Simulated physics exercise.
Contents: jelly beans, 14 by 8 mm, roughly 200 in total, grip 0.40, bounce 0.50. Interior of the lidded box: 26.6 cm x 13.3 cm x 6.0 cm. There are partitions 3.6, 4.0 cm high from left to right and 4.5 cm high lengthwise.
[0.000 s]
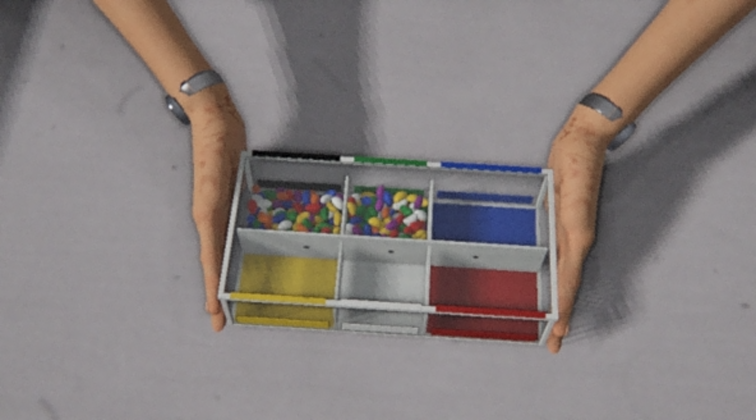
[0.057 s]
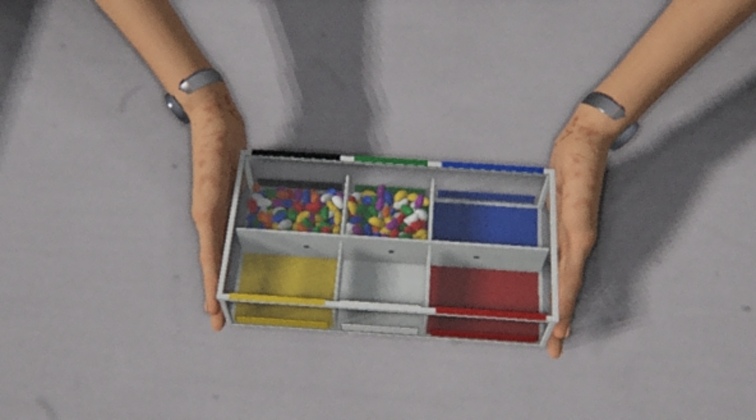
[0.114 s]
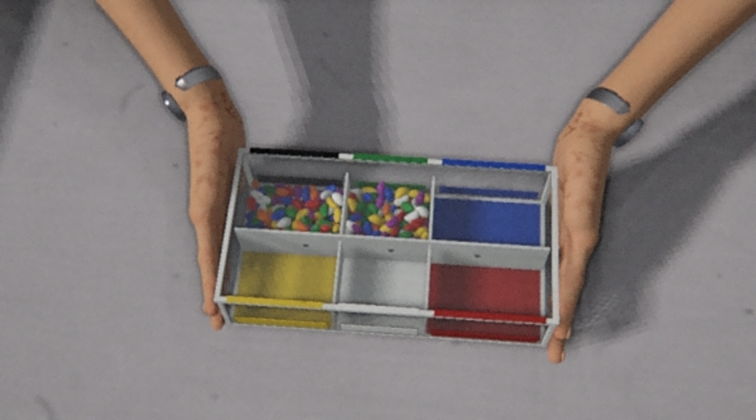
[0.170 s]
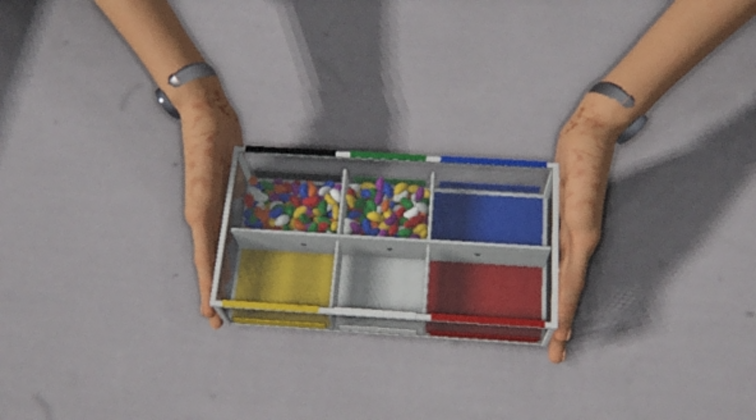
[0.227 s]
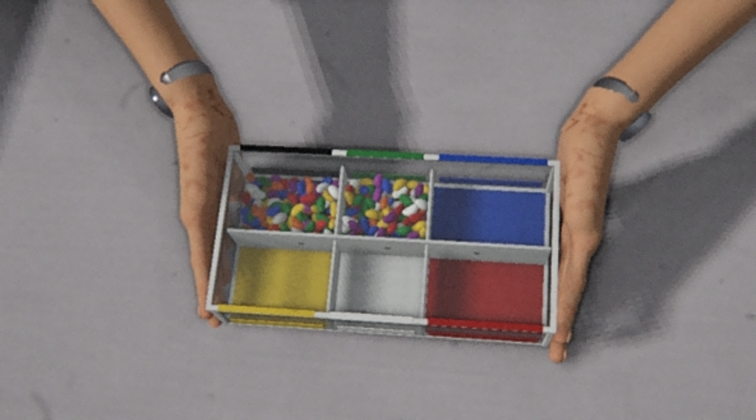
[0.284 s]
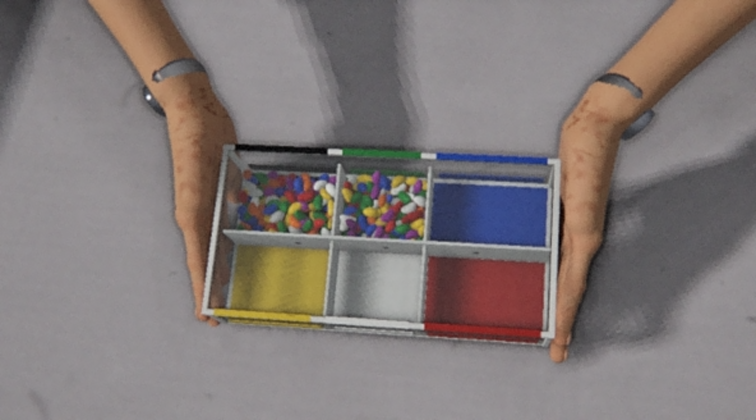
A clear-lidded box of six compartments, held between two hands, starts nearly level, with mixed jelly beans in the black and green sections at the back. The hands then tilt it gradually, its left front corner lowering, while the beans stay in those two sections and the yellow, white, red and blue ones remain empty.
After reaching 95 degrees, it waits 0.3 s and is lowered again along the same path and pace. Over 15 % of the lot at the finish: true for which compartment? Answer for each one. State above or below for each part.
Red: Below. Blue: Below. Green: Above. Yellow: Above. White: Below. Black: Above.
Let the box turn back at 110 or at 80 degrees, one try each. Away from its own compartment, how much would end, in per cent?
Roughly 40 percent for the first try and 10 percent for the second.
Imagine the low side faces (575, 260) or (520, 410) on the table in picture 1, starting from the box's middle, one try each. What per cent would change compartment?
Around 65 % for the first direction, around 65 % for the second.
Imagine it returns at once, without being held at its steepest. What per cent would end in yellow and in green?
Result - yellow: 30 %, green: 25 %.
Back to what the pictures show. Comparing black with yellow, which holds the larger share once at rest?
More settles in the black compartment.
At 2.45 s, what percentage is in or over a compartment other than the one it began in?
Some 35 percent.
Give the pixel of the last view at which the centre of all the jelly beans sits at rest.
Once everything settles, the centre is around (298, 243).
After 1.58 s, tilt 95 degrees; green 35 %, yellow 15 %, white 5 %, black 45 %.
Then, at 2.45 s, tilt 48 degrees; green 30 %, yellow 30 %, white 5 %, black 40 %.
Then, at 3.32 s, tilt 0 degrees; green 25 %, yellow 30 %, white 5 %, black 40 %.
In the end, at 3.9 s, red 0 %, blue 0 %, green 25 %, yellow 30 %, white 5 %, black 40 %.
